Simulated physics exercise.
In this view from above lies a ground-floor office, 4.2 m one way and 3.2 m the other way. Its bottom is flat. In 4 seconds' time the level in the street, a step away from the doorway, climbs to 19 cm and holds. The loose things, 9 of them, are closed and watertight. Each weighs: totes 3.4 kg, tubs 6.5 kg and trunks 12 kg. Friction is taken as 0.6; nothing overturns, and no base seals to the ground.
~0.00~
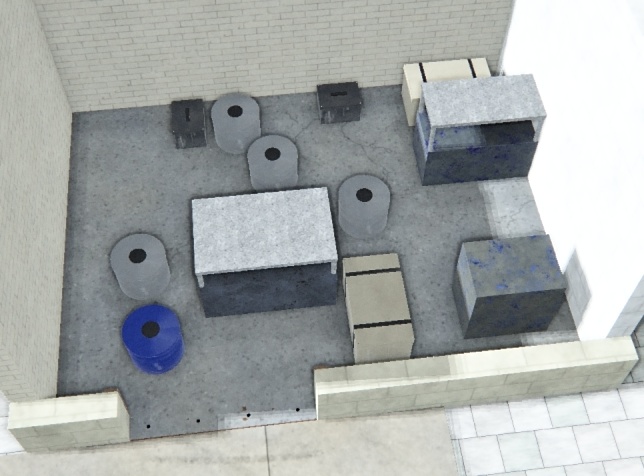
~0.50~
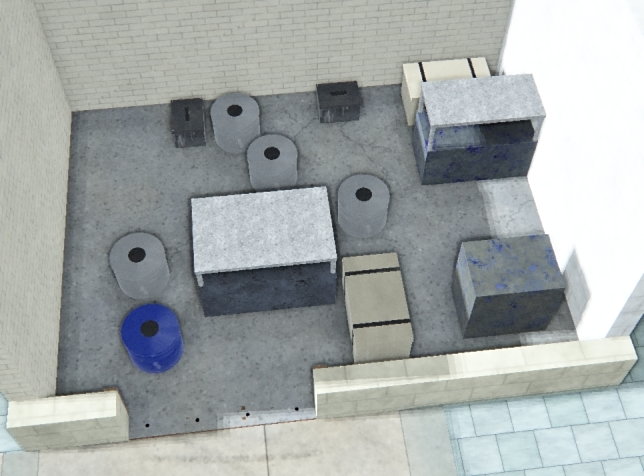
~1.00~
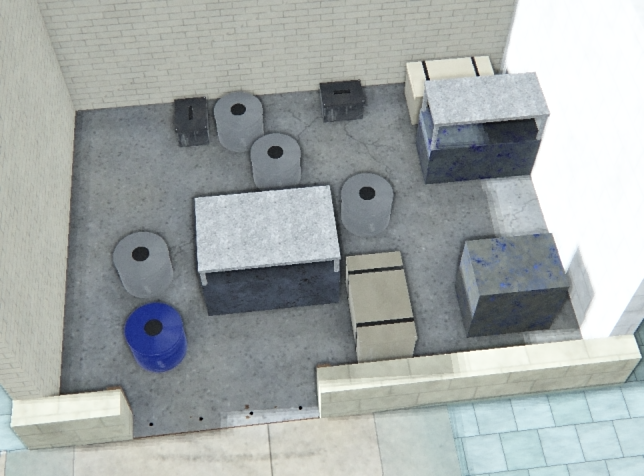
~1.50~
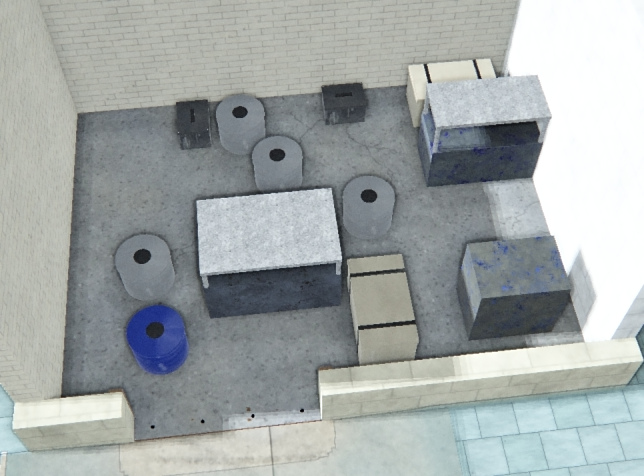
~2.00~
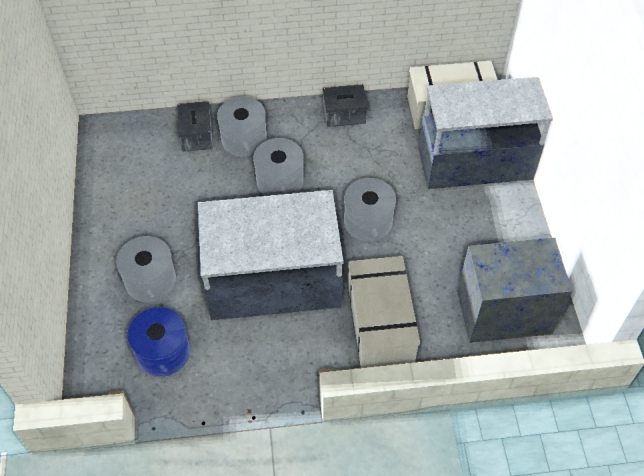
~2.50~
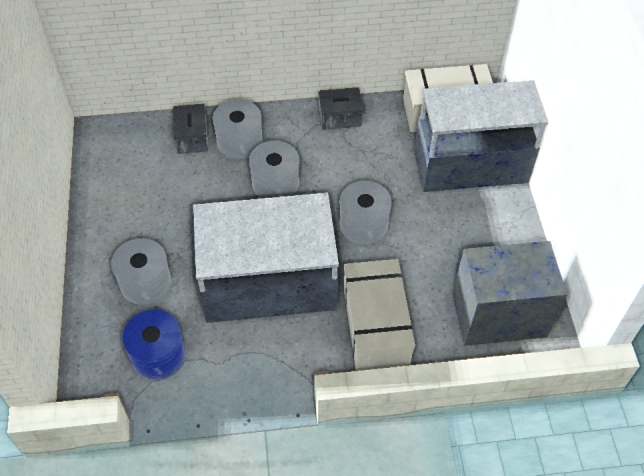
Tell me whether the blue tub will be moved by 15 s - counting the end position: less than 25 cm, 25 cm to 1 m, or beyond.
I reckon it goes over a metre.
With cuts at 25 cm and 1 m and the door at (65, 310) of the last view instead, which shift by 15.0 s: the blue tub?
With that change, the blue tub travels a long distance.
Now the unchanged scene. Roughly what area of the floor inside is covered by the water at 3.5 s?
Wet area: Approx. 1.5 m2.
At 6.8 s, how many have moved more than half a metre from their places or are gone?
That would be 2.
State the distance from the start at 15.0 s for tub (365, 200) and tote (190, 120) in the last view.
Respectively 100 and 200 centimetres.
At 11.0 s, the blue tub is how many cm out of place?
About 150 cm by then.
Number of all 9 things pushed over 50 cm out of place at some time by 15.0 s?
By my count, 8.
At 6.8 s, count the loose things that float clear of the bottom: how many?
The number is 3.
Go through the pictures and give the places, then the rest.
The blue tub at (151, 330) rests on the ground; 0.0 m2 under water; 0 of 9 have shifted, in the first frame.
The blue tub at (150, 329) rests on the ground; water covers 0.0 m2; 0 of 9 have shifted, in the second frame.
The blue tub at (154, 328) rests on the ground; 0.0 m2 under water; 0 of 9 have shifted, in the third frame.
The blue tub at (155, 330) rests on the ground; 0.0 m2 under water; 0 of 9 have shifted, in the fourth frame.
The blue tub at (156, 332), on the bottom; water covers 0.0 m2; 0 of 9 have shifted, in the fifth frame.
The blue tub at (151, 335), on the bottom; 0.5 m2 under water; 0 of 9 have shifted, in the sixth frame.
After 3.5 s the blue tub is near (145, 330), 0.1 m from its start, aground; 0 afloat.
After 6.8 s the blue tub is near (139, 167), 1.7 m from its start, afloat; 3 afloat.
After 11.0 s the blue tub is near (263, 201), 1.5 m from its start, afloat; 9 afloat.
After 15.0 s the blue tub is near (265, 152), 2.0 m from its start, afloat; 9 afloat.
